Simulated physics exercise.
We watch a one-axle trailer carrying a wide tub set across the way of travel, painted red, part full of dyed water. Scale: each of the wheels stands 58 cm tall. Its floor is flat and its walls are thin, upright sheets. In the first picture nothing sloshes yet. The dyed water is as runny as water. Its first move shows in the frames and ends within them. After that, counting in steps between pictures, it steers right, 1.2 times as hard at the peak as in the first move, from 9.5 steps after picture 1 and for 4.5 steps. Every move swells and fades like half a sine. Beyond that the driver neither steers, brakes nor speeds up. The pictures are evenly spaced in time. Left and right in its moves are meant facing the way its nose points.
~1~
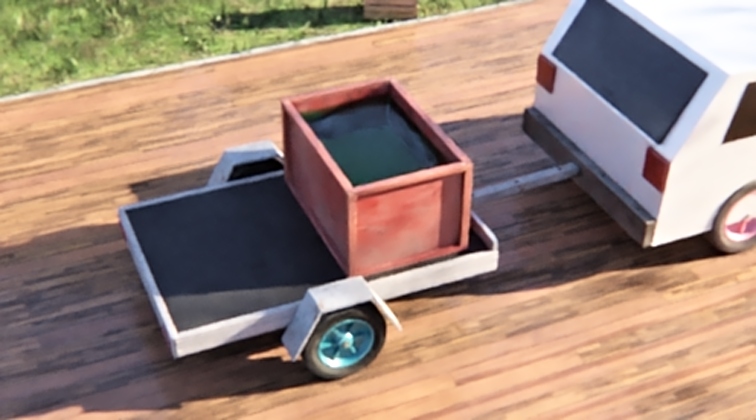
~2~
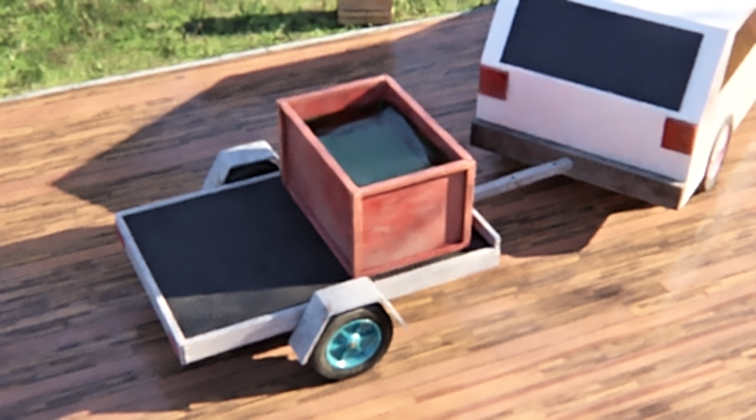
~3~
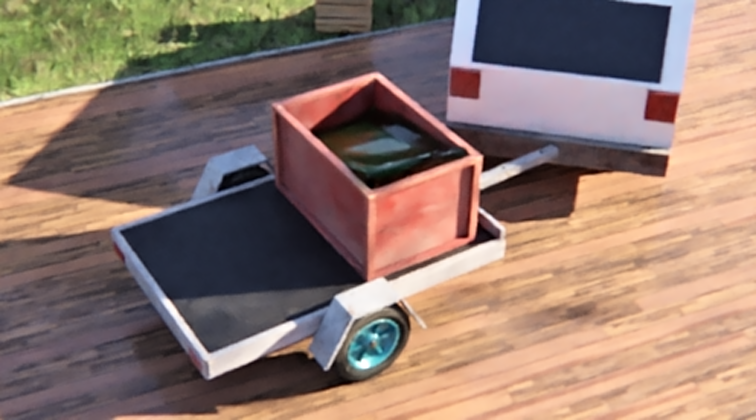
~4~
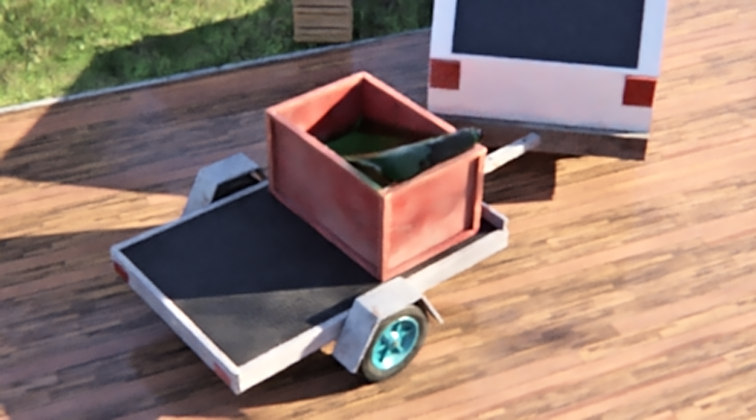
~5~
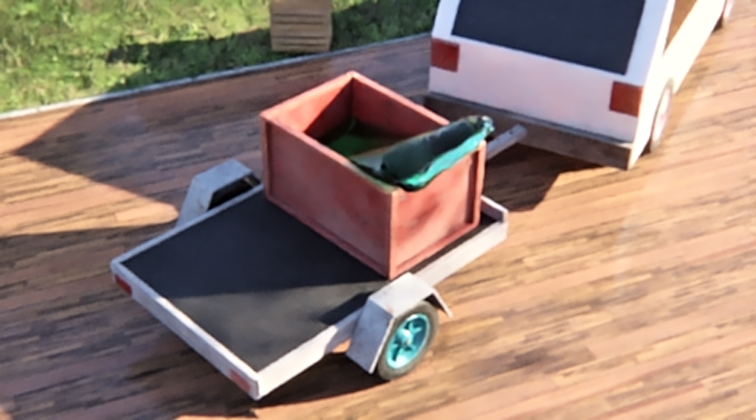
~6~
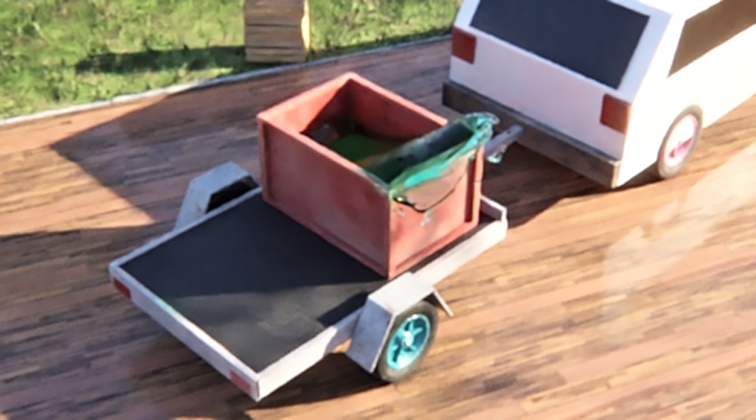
On planks, a car towing a red tub swings left, water piling rightward, then swings back.
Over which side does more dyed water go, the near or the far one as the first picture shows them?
Over the far side.
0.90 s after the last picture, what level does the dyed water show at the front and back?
About 44 cm in front and 48 cm behind.
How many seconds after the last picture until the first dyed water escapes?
At about 0.1 s.
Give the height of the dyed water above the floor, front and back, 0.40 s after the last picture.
Front 58 cm, back 52 cm.
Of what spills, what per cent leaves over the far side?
Some 50 per cent of it.
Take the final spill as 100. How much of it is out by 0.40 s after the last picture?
Some 30 per cent by then.
Then, 0.40 s after the last picture, the surface is 57 cm up at the front and 51 cm at the back; 7 per cent is out, over the near side, a little elsewhere.
Then, 0.90 s after the last picture, the surface is 44 cm up at the front and 47 cm at the back; 13 per cent is out, over the near side and the far side, a little elsewhere.
Then, 1.40 s after the last picture, the surface is 47 cm up at the front and 49 cm at the back; 20 per cent is out, over the far side and the near side, a little elsewhere.
Then, 3.89 s after the last picture, 25 per cent is out, over the far side and the near side, a little elsewhere; the far side has passed 12 per cent and the near side 7.
